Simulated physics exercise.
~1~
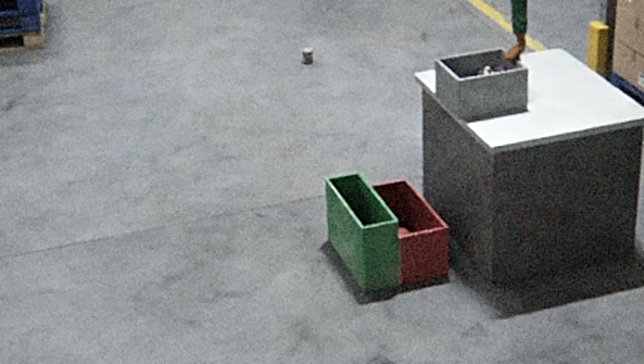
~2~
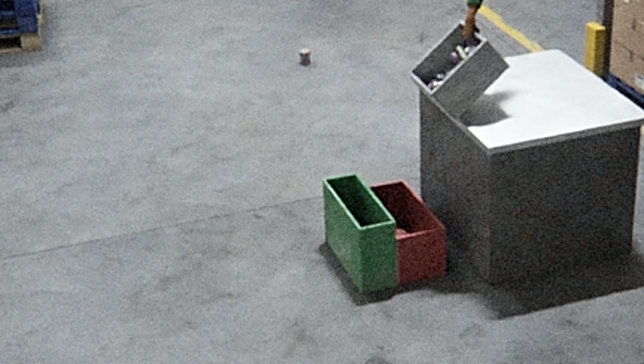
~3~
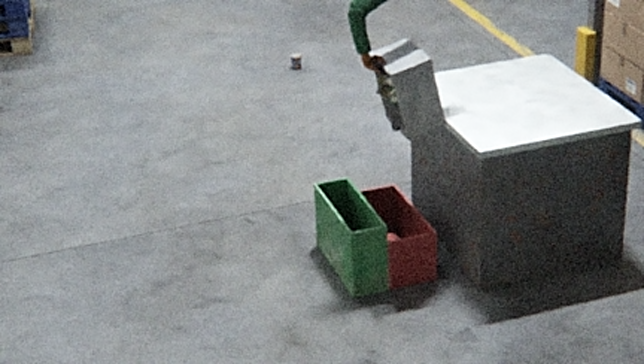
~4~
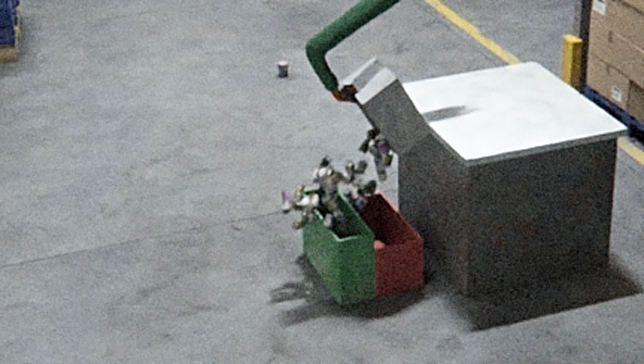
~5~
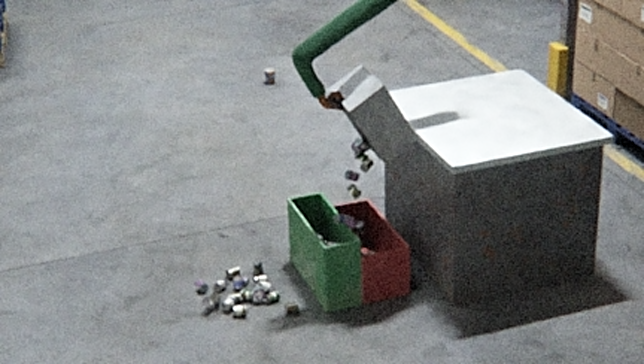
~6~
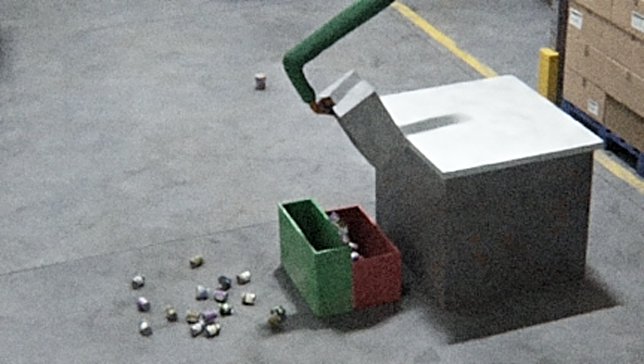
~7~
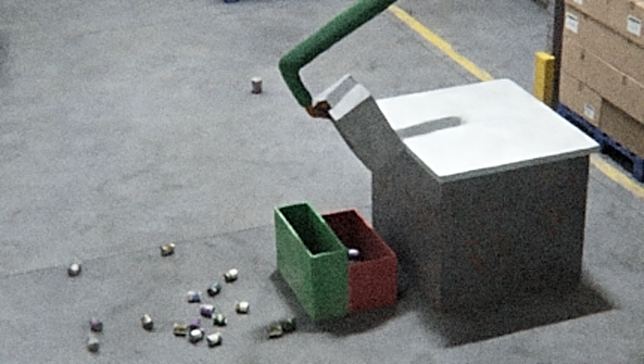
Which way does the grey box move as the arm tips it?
The grey box moves to the left, going over the left edge of the bench.
